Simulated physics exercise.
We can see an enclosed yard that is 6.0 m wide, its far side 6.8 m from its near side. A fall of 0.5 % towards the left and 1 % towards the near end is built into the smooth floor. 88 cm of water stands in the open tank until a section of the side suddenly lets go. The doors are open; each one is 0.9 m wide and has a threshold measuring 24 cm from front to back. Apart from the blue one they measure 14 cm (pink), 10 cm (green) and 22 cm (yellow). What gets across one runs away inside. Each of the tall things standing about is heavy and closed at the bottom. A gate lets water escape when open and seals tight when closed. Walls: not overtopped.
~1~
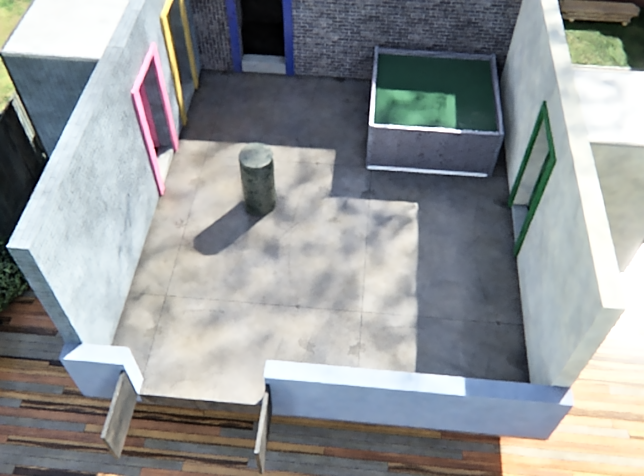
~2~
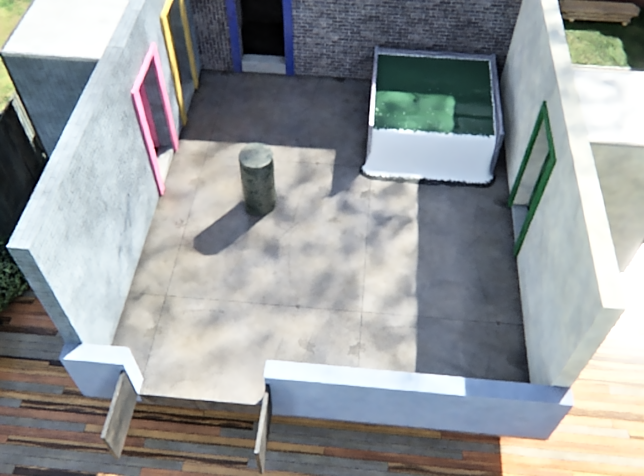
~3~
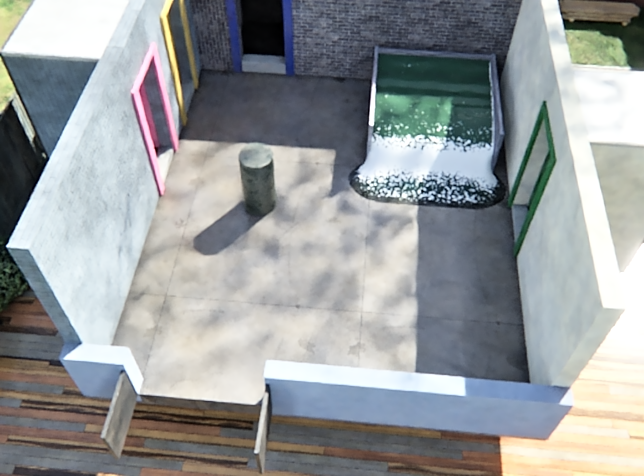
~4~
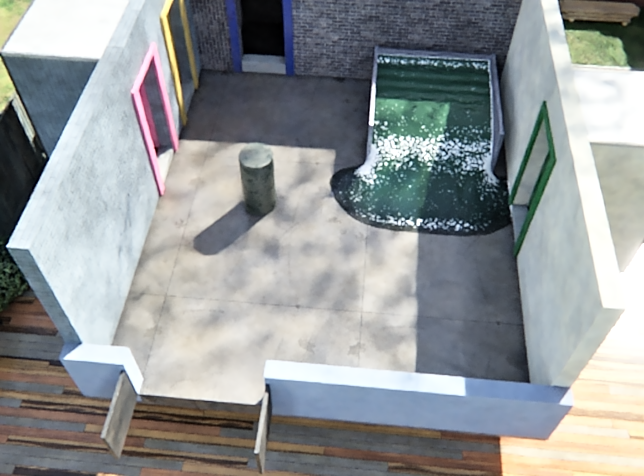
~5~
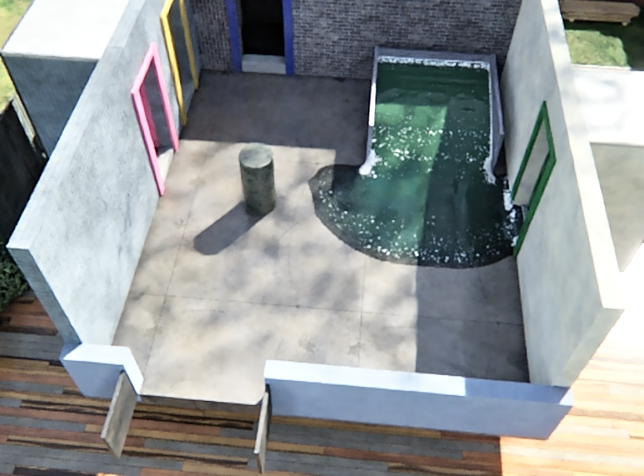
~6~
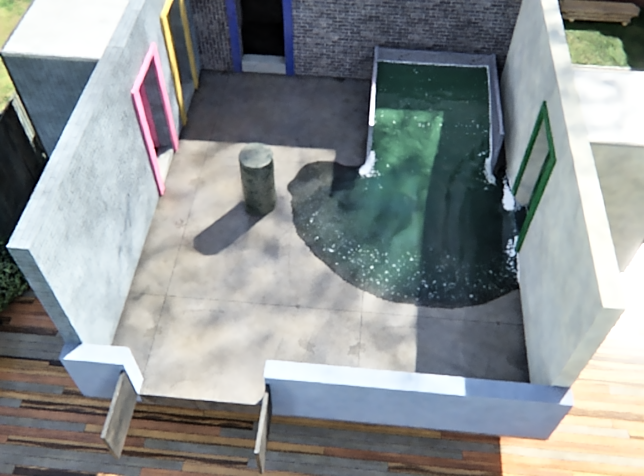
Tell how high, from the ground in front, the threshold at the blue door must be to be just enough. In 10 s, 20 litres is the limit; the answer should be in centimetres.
It must be about 10 cm high.
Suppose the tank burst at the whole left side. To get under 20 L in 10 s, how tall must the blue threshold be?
Then 21 cm.
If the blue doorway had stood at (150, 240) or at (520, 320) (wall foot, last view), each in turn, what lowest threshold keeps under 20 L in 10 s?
About 17 cm, then about 22 cm.
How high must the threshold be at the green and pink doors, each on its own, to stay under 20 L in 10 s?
Close to 18 cm (green) and close to 6.5 cm (pink).
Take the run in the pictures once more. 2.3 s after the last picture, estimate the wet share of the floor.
Around 60 per cent of the floor.
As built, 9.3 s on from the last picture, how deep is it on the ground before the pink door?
About 6.5 cm.
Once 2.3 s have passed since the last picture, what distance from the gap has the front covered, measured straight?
Around 6.4 m from the gap.
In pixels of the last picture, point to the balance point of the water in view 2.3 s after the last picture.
My guess is close to (395, 277).
Then, 0.7 s after the last picture water covers 50 % of the floor, deepest (53 cm) near (503, 410); it has not reached the blue door.
Then, 2.3 s after the last picture water covers 60 % of the floor, deepest (44 cm) near (103, 374); it has not reached the blue door.
Then, 9.3 s after the last picture water covers 100 % of the floor, deepest (16 cm) near (488, 91); 10 cm at the blue door, 0 litres in over its 25 cm threshold.
At the blue door as built, the water peaked near 14 cm, 6.3 s after the last picture.
Run again over the same 10 s with other heights there, 36 litres in over 8.5 cm, 9 litres over 11.5 cm. The limit of 20 litres is kept from about 10 cm up.
